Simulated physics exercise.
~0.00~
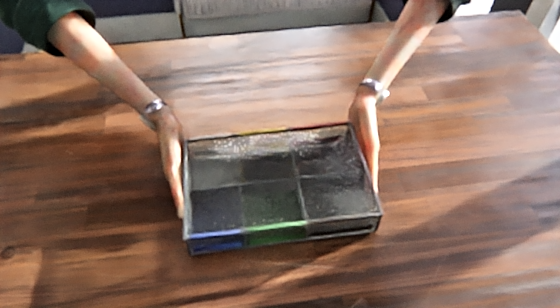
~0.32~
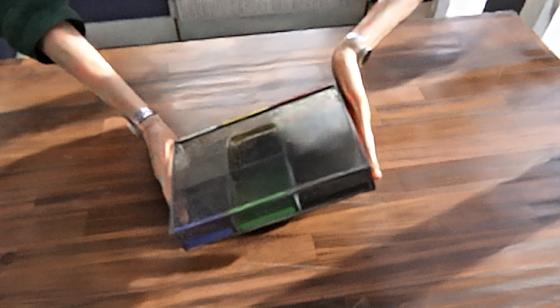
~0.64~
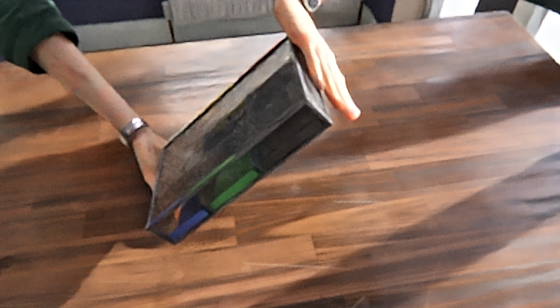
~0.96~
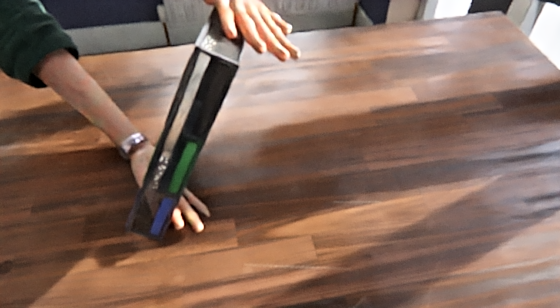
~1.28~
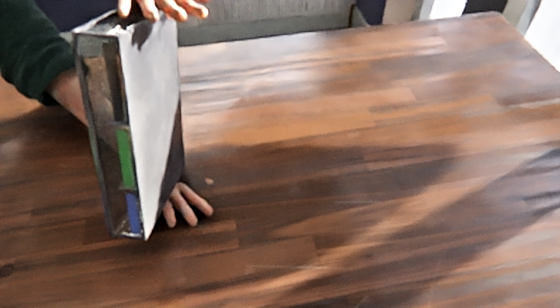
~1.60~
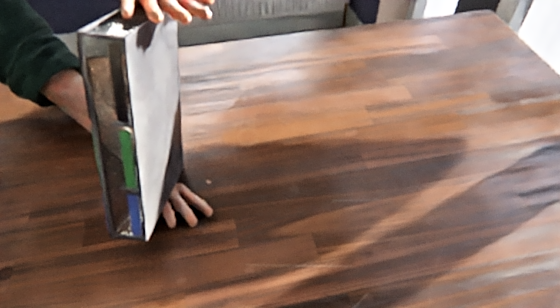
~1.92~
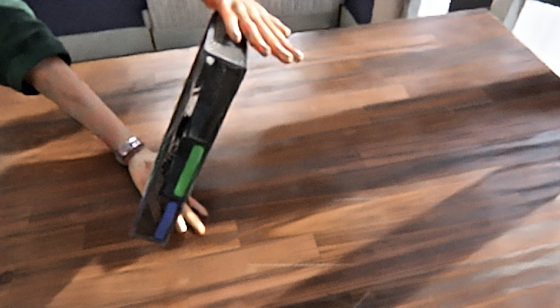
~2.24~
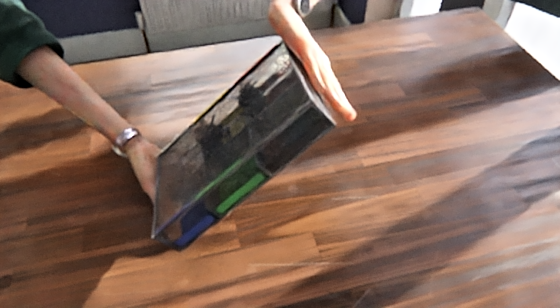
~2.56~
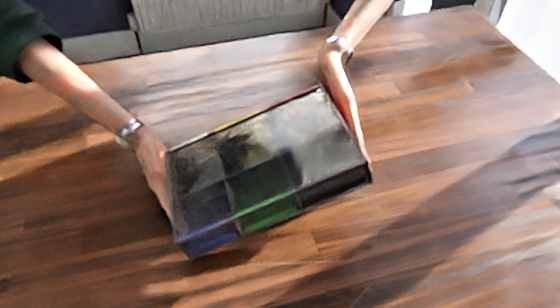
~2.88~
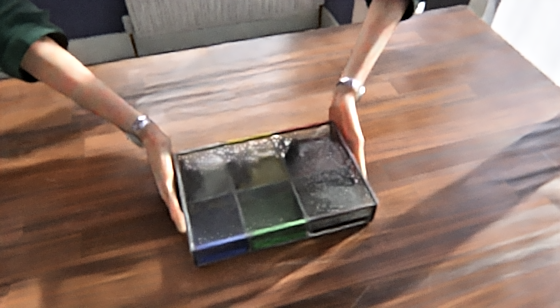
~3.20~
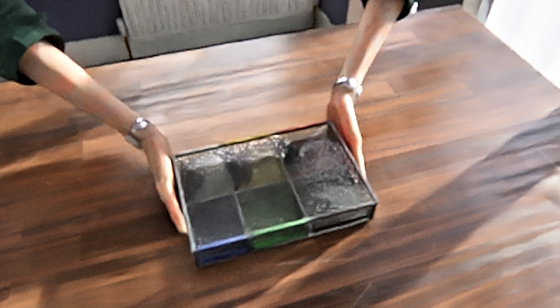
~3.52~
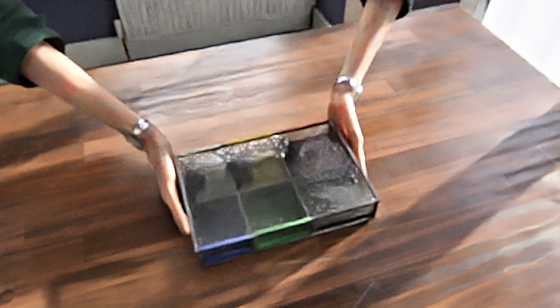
A shallow, clear-lidded box divided into compartments, with blue and green sections along its near edge and a hint of yellow at the back, is held between two hands on a brown wooden table, seen from above with a grey sofa behind. Dark, grainy pieces lie inside. The hands raise the right side, tipping the box steadily leftward until it stands upright on its left side, its pale underside showing. After a brief hold, they lower it back the same way. It ends flat on the table, still held, with dark pieces spread unevenly beneath the lid.
